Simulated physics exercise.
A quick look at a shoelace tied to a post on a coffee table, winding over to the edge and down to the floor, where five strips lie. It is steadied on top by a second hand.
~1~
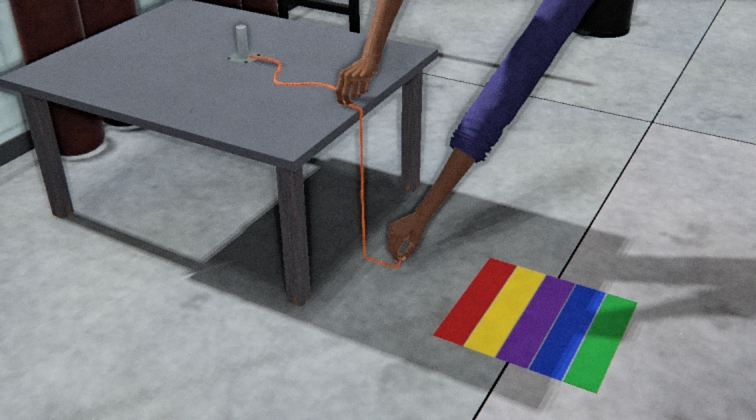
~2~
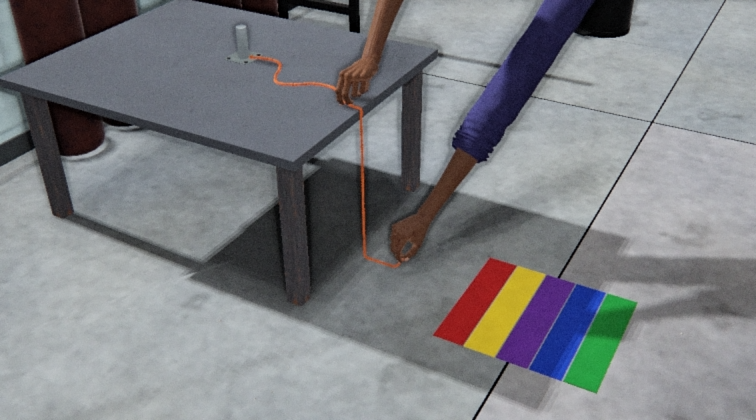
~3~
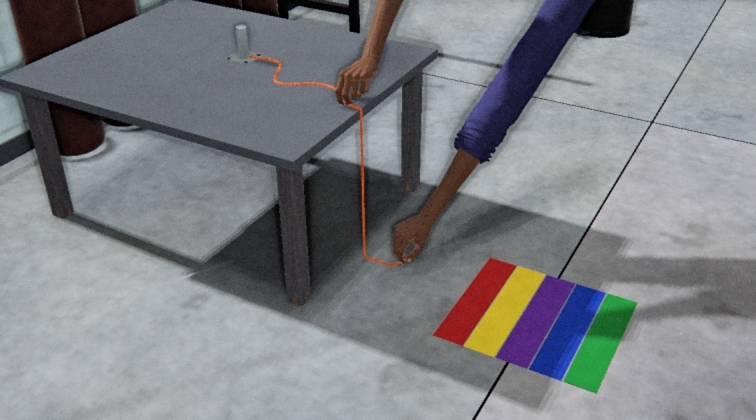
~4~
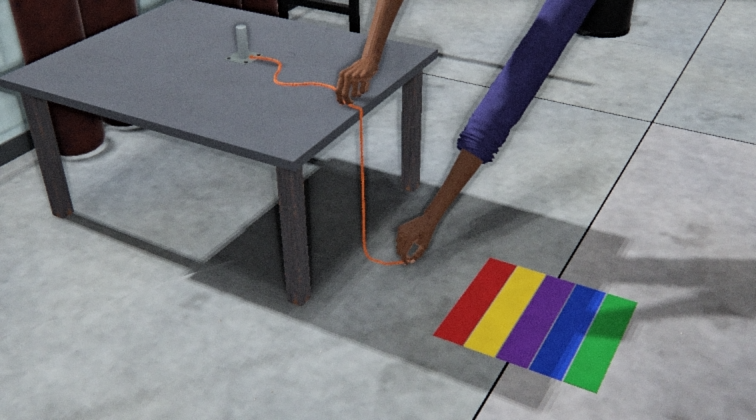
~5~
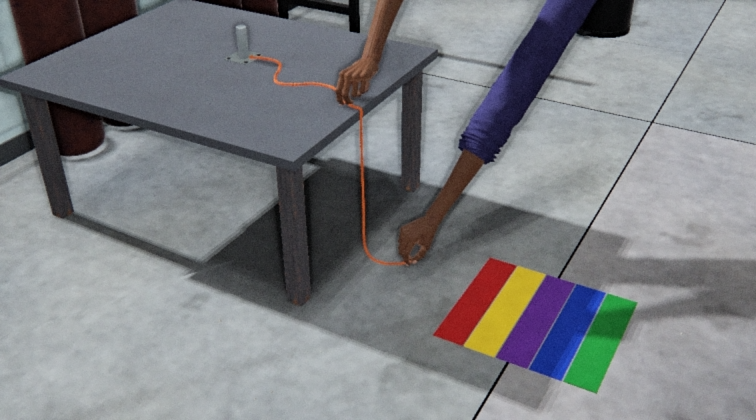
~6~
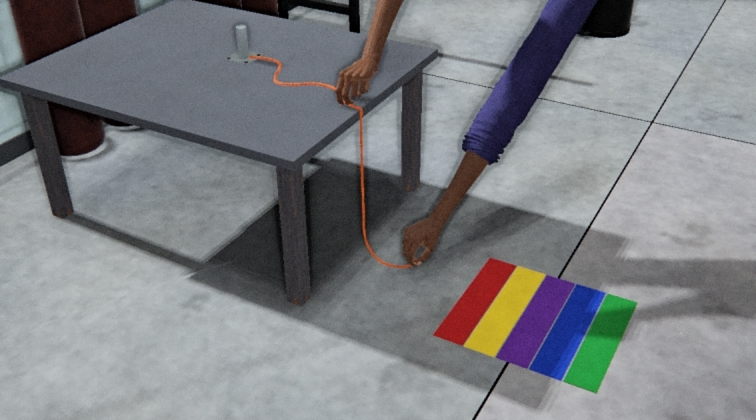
The clip opens on an orange shoelace running from a post on a gray table, over the edge and down to the floor, with one hand at the edge and another holding the low end. The lower hand then draws that end slightly right, near five colored strips, while the upper hand stays put.
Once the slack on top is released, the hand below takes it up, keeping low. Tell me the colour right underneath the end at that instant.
Right underneath is purple.
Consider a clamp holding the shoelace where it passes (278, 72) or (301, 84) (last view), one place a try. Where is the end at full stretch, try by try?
Try one gives about (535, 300); try two, about (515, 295).
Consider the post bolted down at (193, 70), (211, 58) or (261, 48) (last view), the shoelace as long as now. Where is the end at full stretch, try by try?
Estimated pixels per try: (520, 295); (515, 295); (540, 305).
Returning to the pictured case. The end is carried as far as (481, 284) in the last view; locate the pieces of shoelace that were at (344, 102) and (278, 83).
(367, 121) and (307, 81), approximately.
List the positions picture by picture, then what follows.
In the first frame, end (400, 258); red (459, 325); yellow (489, 335); purple (521, 346); blue (554, 358); green (588, 370).
In the second frame, end (403, 259); shoelace through (277, 62) (286, 84) (339, 93) (362, 135) (363, 193) (365, 249).
In the third frame, end (406, 260).
In the fourth frame, end (409, 261); shoelace through (277, 62) (286, 84) (339, 93) (361, 135) (363, 193) (365, 249).
In the fifth frame, end (411, 262).
In the sixth frame, end (415, 263); shoelace through (277, 62) (286, 84) (339, 93) (361, 135) (363, 193) (370, 250).
Early on, end near (481, 284); over red.
Midway, end near (524, 298); over yellow.
At the end of the slack, end near (549, 306); over purple. It gets as far as the purple strip.
